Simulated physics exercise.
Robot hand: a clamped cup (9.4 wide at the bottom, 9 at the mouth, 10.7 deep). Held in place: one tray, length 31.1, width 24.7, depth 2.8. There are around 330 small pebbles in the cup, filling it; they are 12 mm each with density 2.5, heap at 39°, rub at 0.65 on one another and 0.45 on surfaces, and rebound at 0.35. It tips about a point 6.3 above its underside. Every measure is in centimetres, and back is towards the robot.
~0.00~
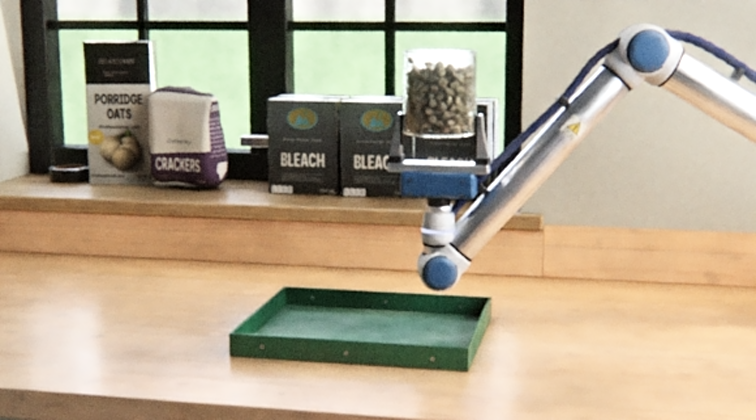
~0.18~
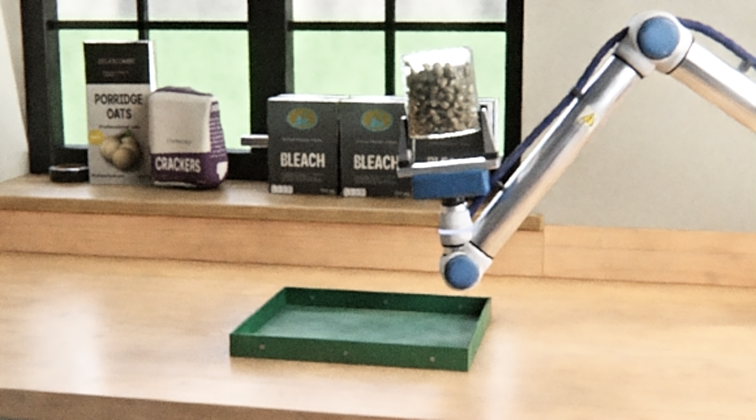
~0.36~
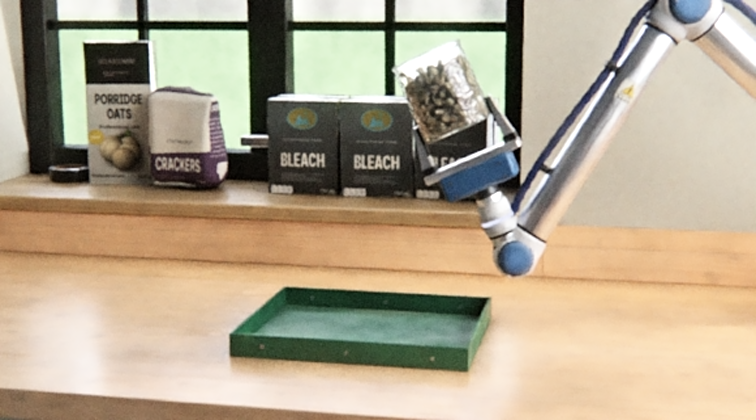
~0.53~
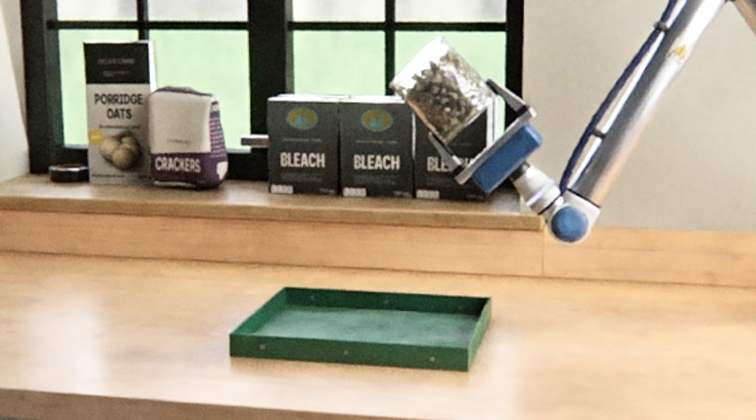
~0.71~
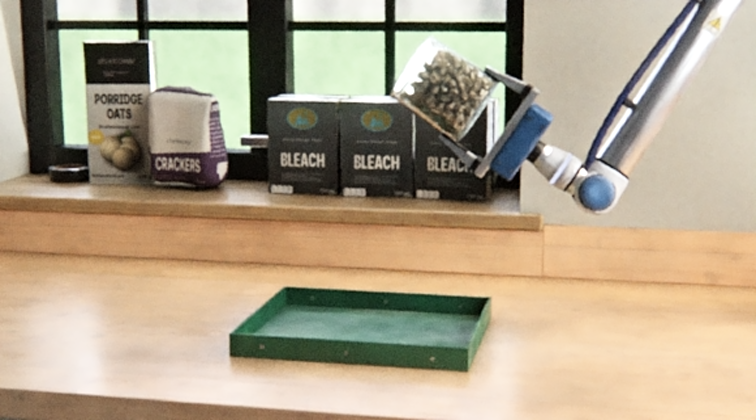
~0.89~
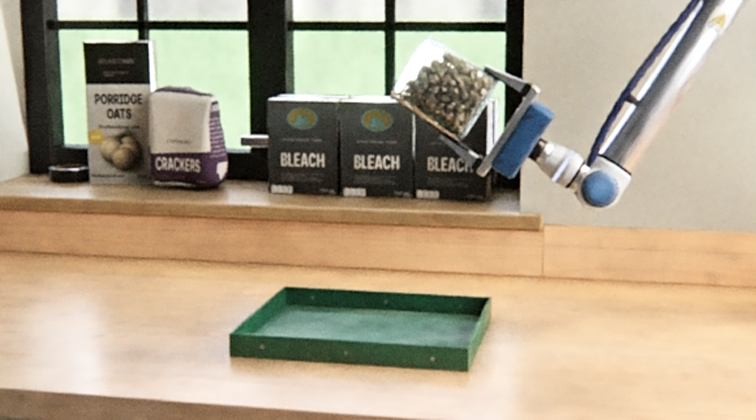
To begin with, a robot arm holds a clear cup of small pebbles upright above a green tray on a wooden counter. The arm's wrist swings right and upward, tilting the cup steeply to the left, then barely moves, with the pebbles still inside and the tray empty.
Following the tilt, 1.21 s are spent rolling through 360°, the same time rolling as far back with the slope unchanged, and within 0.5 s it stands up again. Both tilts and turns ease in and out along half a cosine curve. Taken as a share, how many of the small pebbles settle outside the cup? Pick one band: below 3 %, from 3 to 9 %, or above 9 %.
The share falls below 3 %.
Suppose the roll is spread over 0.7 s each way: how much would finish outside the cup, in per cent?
Then about 0 per cent.
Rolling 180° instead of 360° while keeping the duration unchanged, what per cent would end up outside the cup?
Estimate: Near 0 %.
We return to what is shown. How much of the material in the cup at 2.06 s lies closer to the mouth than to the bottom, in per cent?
Around 40 percent.
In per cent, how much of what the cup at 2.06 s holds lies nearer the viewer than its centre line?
50 per cent.
After 2.06 s, tipped 58°, highest piece 40 above the table; 330 in the cup, 1 in the tray.
After 3.23 s, tipped 58°, highest piece 39 above the table; 329 in the cup, 1 in the tray, 1 in flight or on a rim.
After 4.01 s, upright, highest piece 40 above the table; 328 in the cup, 3 in the tray.
After 4.71 s, upright, highest piece 40 above the table; 328 in the cup, 3 in the tray.
In the end, 328 in the cup, 3 in the tray. That is 1 % outside the cup.
